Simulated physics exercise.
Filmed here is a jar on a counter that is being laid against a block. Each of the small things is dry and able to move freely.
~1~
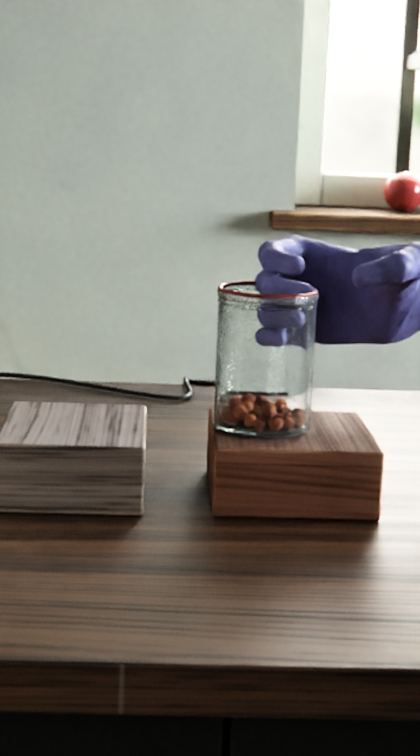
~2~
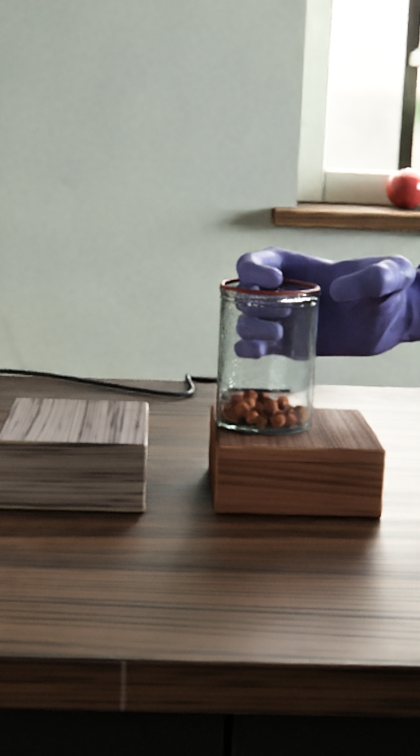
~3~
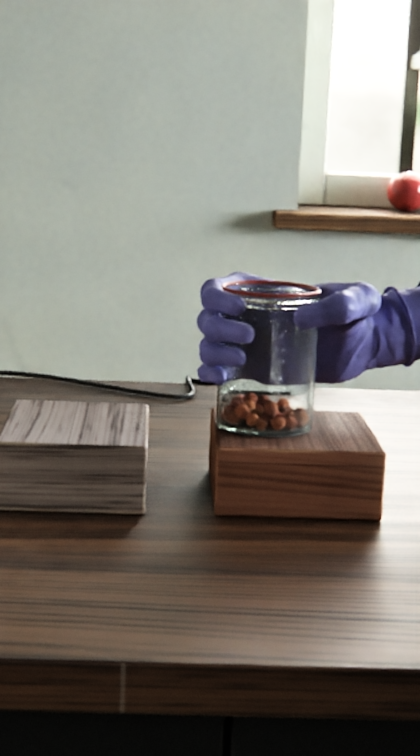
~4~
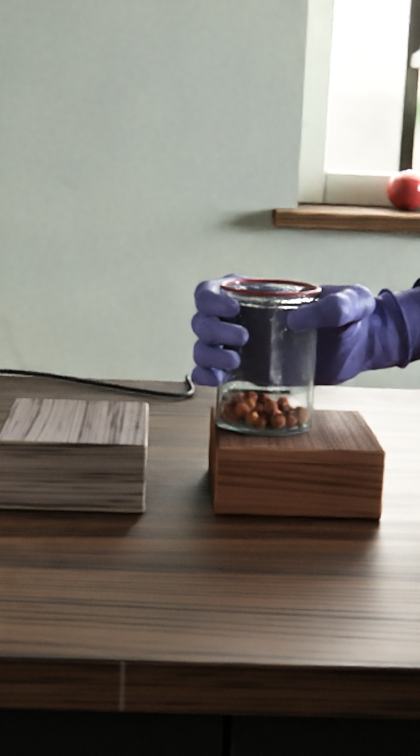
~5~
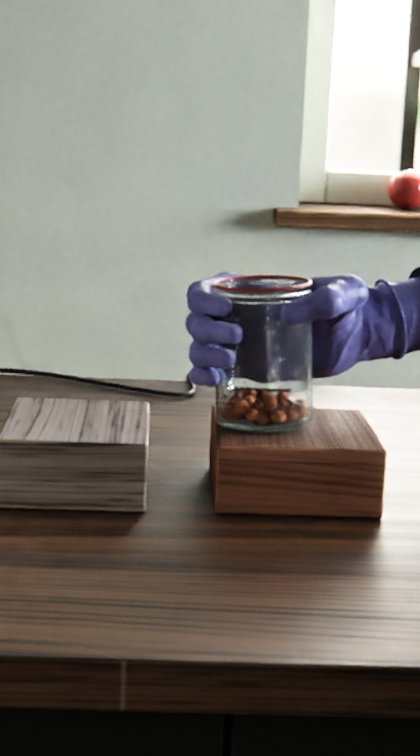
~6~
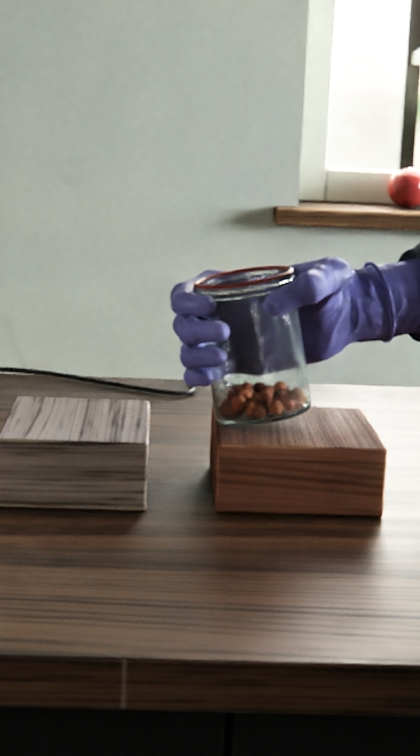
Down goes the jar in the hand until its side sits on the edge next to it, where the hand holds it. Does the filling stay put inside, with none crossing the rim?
The load never leaves.
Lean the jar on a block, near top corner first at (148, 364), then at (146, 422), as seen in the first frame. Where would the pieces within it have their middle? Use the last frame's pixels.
(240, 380) and then (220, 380).
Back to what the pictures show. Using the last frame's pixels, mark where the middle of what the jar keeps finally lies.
Their middle ends up roughly at (203, 387).
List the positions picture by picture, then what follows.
The first frame shows jar near (265, 358), nearly empty of clay pellets; block near (74, 456), its top about level with the jar's foot.
The second frame shows jar near (267, 354), upright; rim near (223, 285); top of the contents near (249, 403).
The third frame shows jar near (267, 357), upright; rim near (223, 287); block near (76, 454).
The fourth frame shows jar near (267, 355), upright; rim near (223, 286); top of the contents near (249, 404).
The fifth frame shows jar near (263, 351), leaning 4°; rim near (215, 285); block near (77, 452).
The sixth frame shows jar near (254, 345), leaning 11°; rim near (197, 285); block near (77, 451), its top about level with the jar's foot.
Then, 0.89 s on from there, the jar leans 48°; everything is still inside.
Then, 1.67 s on from there, the jar leans 80°; everything is still inside.
Then, 2.34 s on from there, the jar rests on the block at 90°; everything is still inside.
In the end, the jar rests on the block at 90°; everything is still inside.
